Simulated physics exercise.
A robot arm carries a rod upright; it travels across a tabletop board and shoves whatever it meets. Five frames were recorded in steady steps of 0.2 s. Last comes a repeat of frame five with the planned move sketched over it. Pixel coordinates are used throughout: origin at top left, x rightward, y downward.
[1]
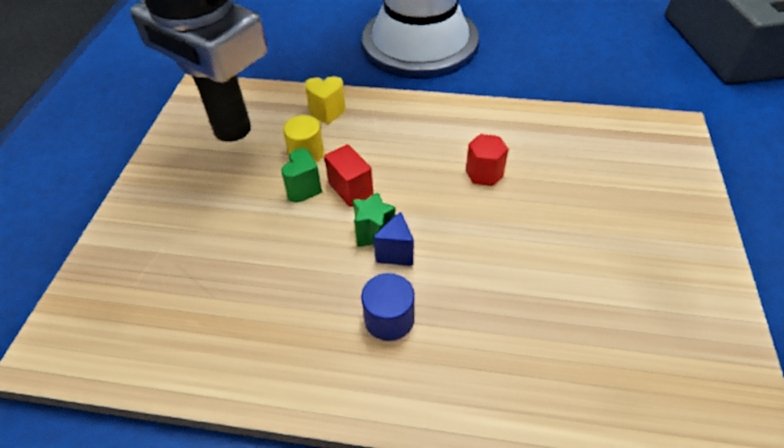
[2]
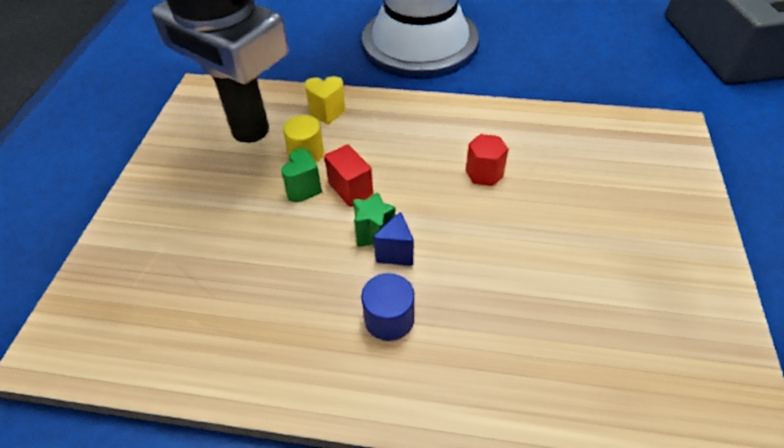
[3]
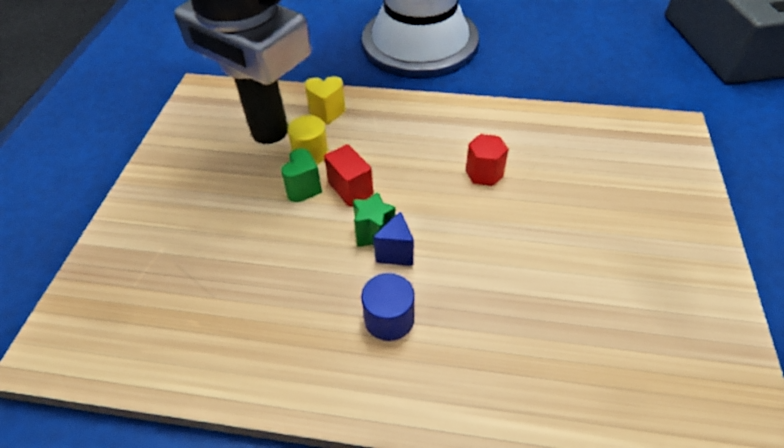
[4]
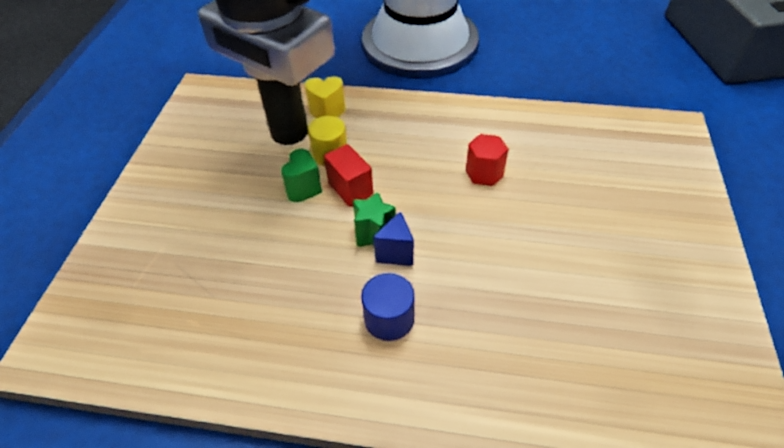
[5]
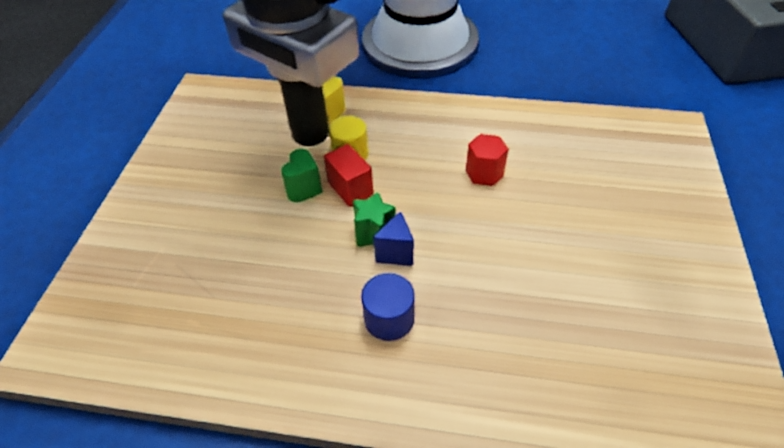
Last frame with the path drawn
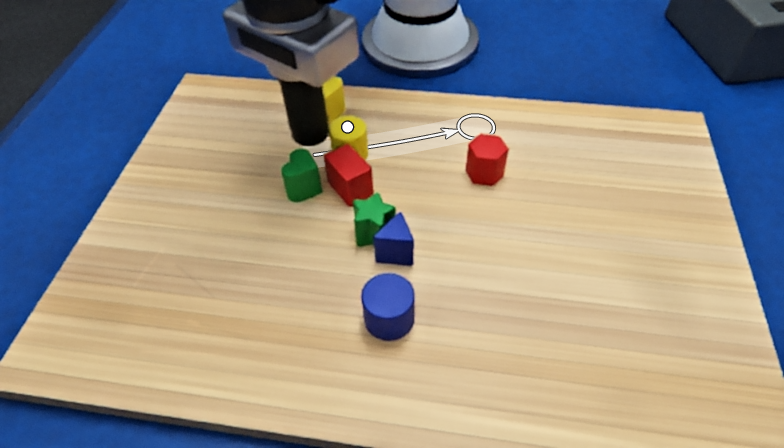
A black rod on a robot arm slid right across the wooden board and pushed the yellow disc a short way right, past the green heart block, while the other coloured blocks stayed put.
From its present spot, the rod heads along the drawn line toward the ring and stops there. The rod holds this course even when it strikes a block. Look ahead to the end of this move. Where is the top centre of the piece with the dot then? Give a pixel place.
It will likely be found at (468, 128).
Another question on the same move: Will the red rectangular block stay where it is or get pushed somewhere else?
Undisturbed, or as good as.
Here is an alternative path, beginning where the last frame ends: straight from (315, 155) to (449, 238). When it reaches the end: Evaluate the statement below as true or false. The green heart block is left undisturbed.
That claim is true.
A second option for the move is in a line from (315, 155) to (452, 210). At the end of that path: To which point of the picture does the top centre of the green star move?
My prediction: (376, 233).
Drawn move, from (315, 155) to (476, 127); the dot is on the yellow disc.
On the path given first. One third of the way, rod (369, 126); yellow disc (405, 125).
Two thirds of the way, rod (426, 117); yellow disc (452, 128).
At the end, rod (479, 106); green heart block still; red rectangular block still; yellow disc (468, 128); red hexagon (493, 150).
